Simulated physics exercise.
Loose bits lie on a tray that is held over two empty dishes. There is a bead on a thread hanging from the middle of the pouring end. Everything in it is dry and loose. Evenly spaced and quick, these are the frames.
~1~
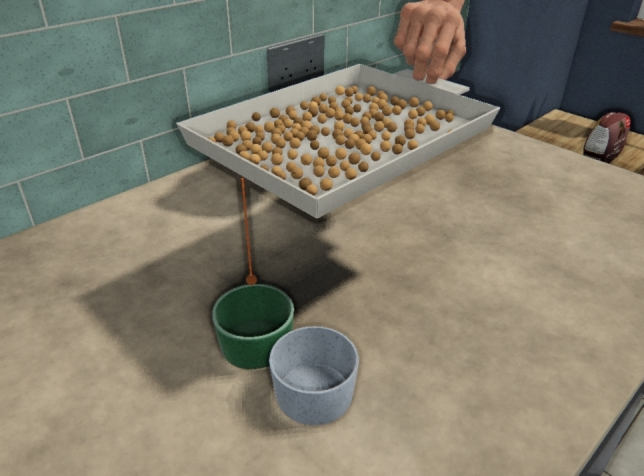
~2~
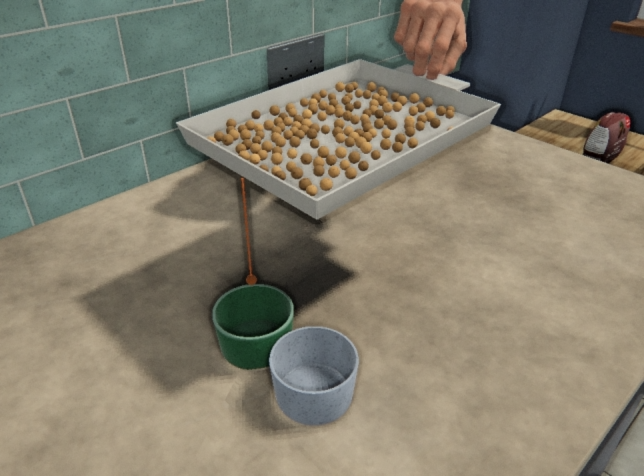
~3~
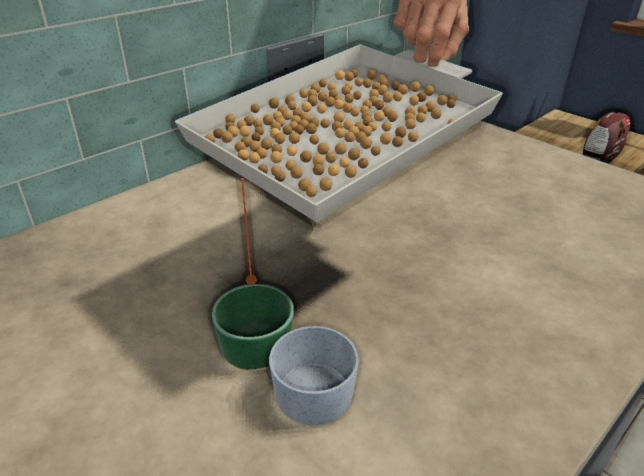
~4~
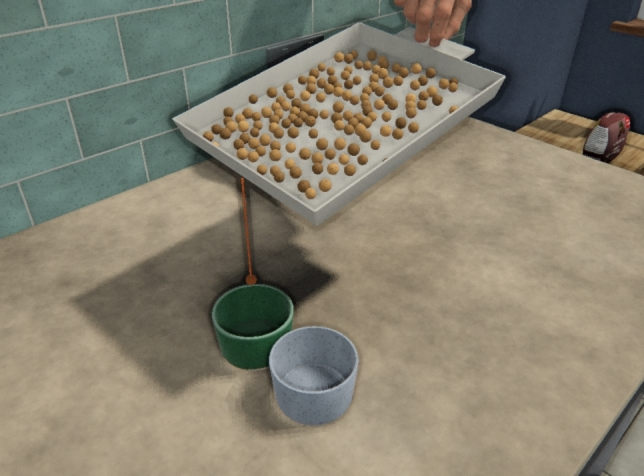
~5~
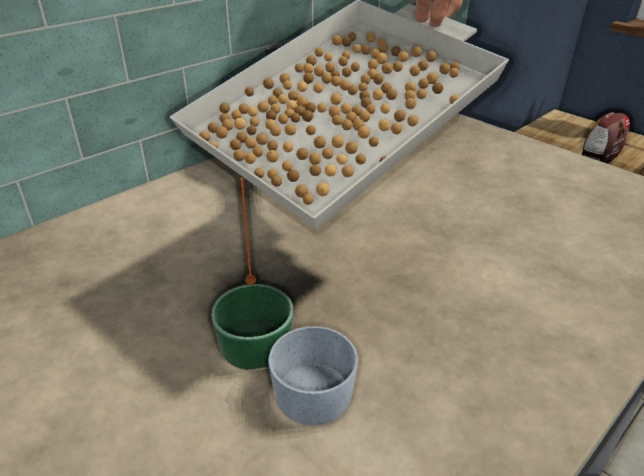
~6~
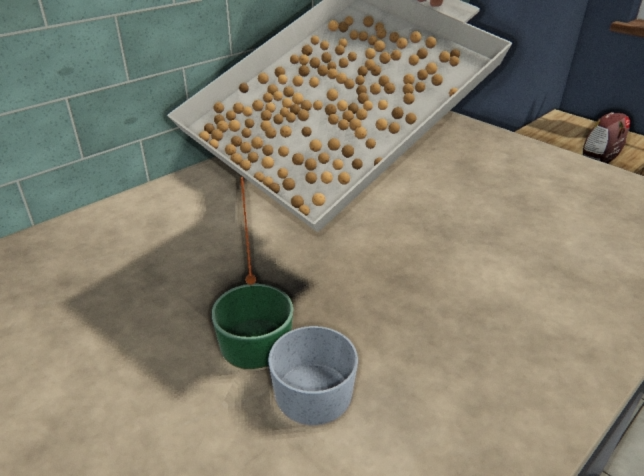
A tray of round wooden beads tilts steadily toward its right corner above two empty dishes.
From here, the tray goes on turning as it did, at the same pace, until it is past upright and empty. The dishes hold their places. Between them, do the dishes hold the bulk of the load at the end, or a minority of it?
They hold the bulk.
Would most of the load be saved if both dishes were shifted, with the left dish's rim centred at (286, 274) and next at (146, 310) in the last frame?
The first try: Below a half. The second: Less than half.
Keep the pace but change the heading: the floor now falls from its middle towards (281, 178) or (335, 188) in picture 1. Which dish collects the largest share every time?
The right-side dish, then the right-side dish.
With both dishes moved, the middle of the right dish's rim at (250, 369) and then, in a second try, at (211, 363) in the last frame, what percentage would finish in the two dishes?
Trial 1 about 20 %, trial 2 about 0 %.
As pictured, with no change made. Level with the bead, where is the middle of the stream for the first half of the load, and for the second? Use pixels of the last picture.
Roughly (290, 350) first, then roughly (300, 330).
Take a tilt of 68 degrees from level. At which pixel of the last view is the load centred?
The centre of the load shows up near (292, 209) in the last view.
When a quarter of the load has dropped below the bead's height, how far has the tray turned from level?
Roughly 80°.
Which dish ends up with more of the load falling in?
Note: Fuller is the one placed right.
Soon, tray tipped steeply; most on the tray; a stray few in the right dish; about a quarter in the air.
A while on, tray tipped past a quarter turn; a small part on the tray; about half in the right dish; a small part in the left dish; about a quarter outside both; a small part in the air.
Towards the end, tray tipped past a quarter turn; about two thirds in the right dish; a small part in the left dish; about a quarter outside both.
Finally, tray tipped past a quarter turn; about two thirds in the right dish; a small part in the left dish; about a quarter outside both.
